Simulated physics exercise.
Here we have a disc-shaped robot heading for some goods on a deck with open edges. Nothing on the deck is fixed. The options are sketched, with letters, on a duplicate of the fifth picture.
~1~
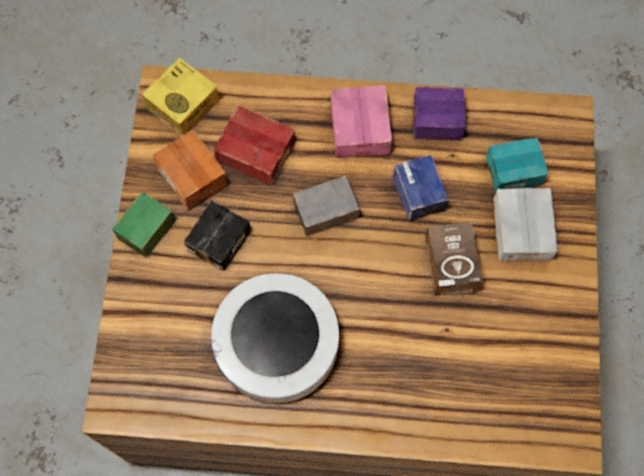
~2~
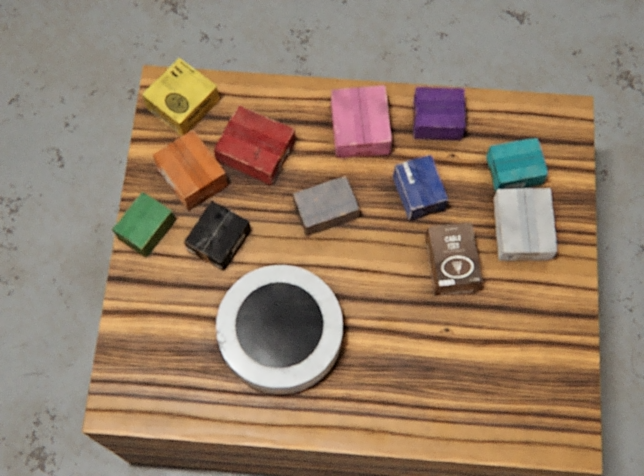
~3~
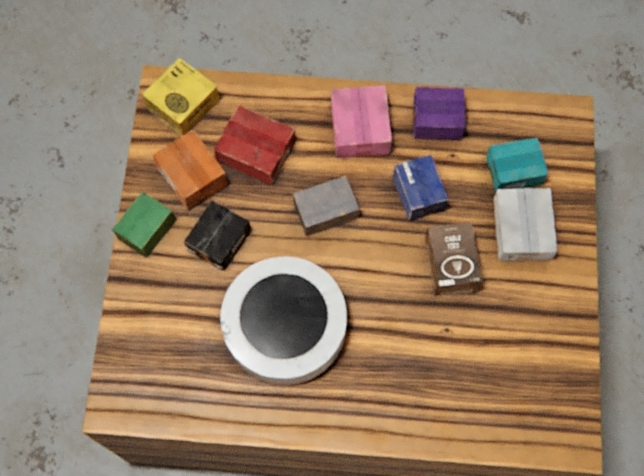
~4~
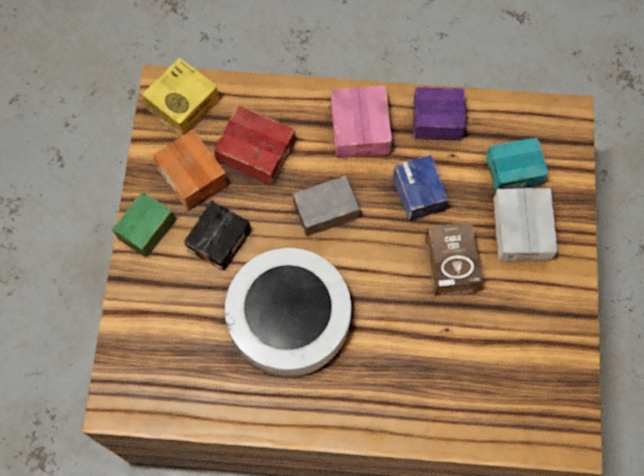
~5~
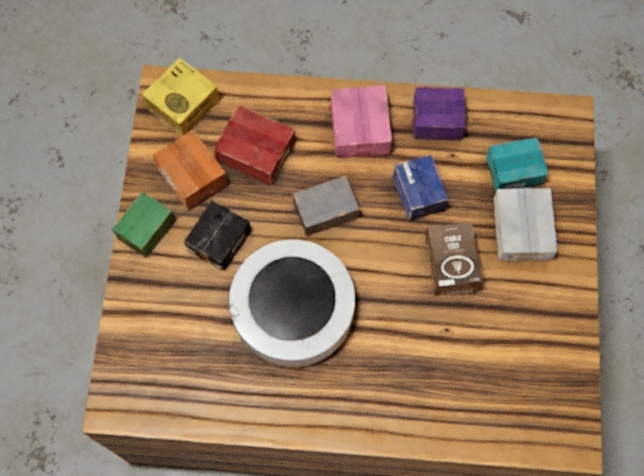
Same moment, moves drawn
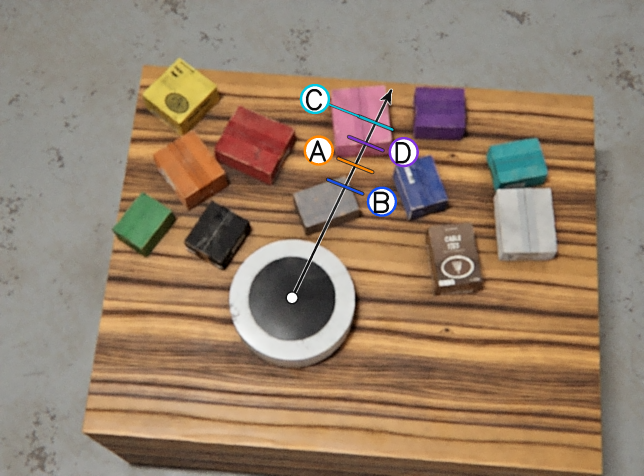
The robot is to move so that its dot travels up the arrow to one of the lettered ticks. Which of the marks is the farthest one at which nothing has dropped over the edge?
Up to mark B.
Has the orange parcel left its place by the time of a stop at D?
By then, no.
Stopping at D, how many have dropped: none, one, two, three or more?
In all, one.
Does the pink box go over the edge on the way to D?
Yes.
On the marked copy, A at (355, 165); B at (345, 187); C at (376, 123); D at (366, 144); the arrow from (292, 298) to (391, 90); the white dot at (292, 298).
Taking B. A third of the way, robot (313, 262); grey crate (330, 191); green crate (145, 225).
Two thirds of the way, robot (333, 220); pink box (366, 108); grey crate (344, 151).
When it is over, robot (344, 194); pink box (375, 84); grey crate (354, 128); nothing has fallen.
As for the rest, A drops the pink box; C drops the grey crate and pink box; D drops the pink box.
